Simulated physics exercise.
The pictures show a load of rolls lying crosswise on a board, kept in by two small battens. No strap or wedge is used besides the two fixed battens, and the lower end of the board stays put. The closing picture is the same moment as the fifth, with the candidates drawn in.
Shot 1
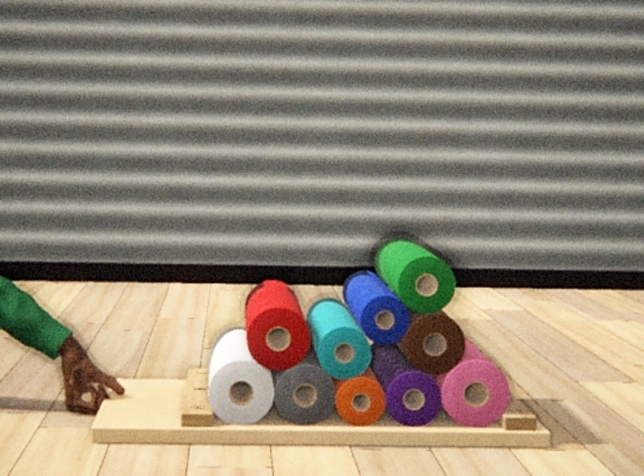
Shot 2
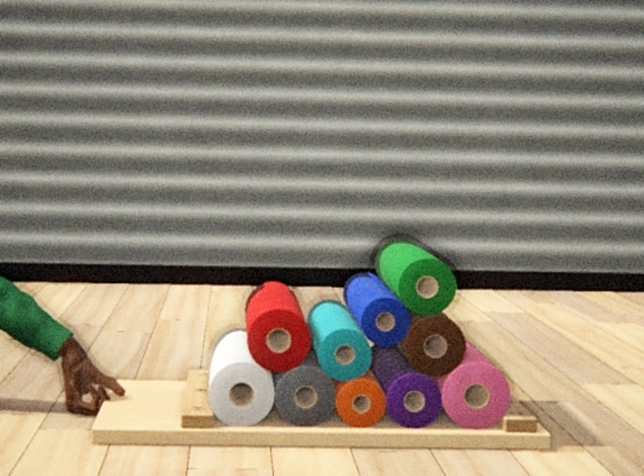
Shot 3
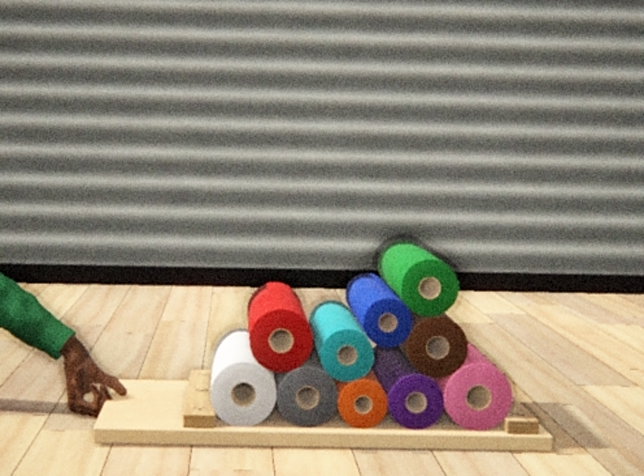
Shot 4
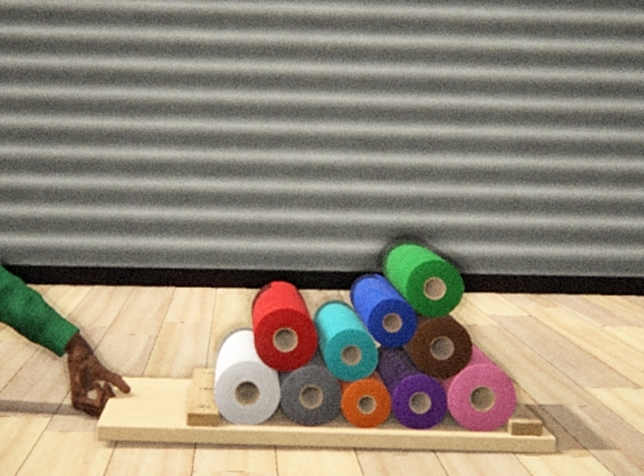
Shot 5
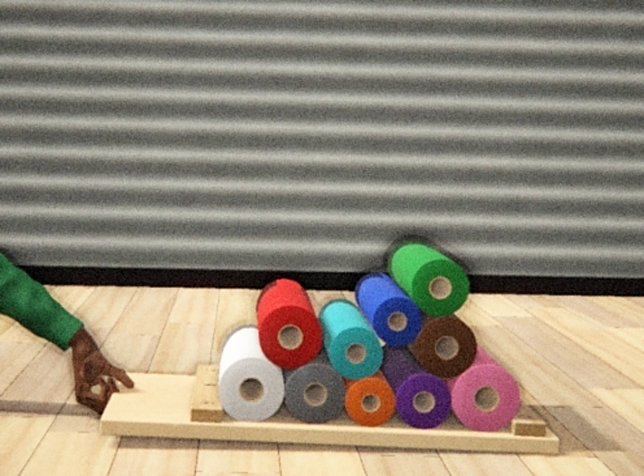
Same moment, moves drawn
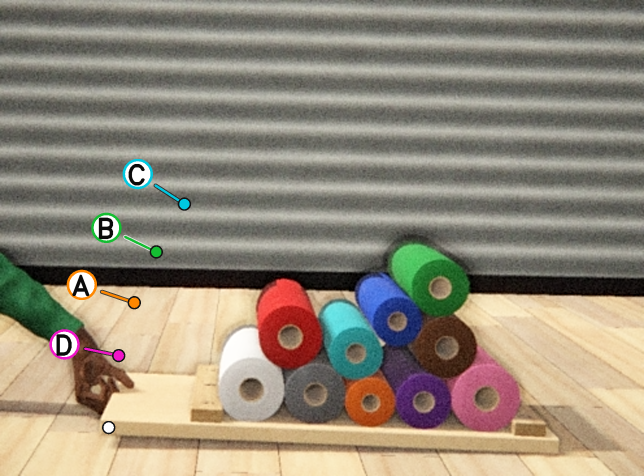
A dark-skinned hand in a green sleeve, at the left, holds the end of a pale wooden board on a plank floor before a grey corrugated wall, seen from a fixed, front-on view. On the board, white, grey, orange, purple and pink rolls lie between battens, with red, turquoise, blue, brown and green ones stacked above. The hand slides the loaded board slightly rightward.
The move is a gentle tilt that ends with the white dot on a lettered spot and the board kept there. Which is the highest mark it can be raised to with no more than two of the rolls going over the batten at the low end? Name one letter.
The highest mark that will do is B.
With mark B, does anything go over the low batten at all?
At B: Yes.
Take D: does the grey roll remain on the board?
The grey roll: Yes.
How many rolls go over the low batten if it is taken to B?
It comes to one.
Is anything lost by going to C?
Yes, at C.
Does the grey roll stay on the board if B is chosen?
Yes, with B.
On the marked copy, A at (134, 303); B at (156, 252); C at (184, 204); D at (119, 355); the white dot at (109, 428).
With B. Early on, board at 16°.
Further on, board at 25°.
At the end, board at 25°, one over the low batten (green).
As for the rest, A one over the low batten (green); C ten over the low batten; D one over the low batten (green).
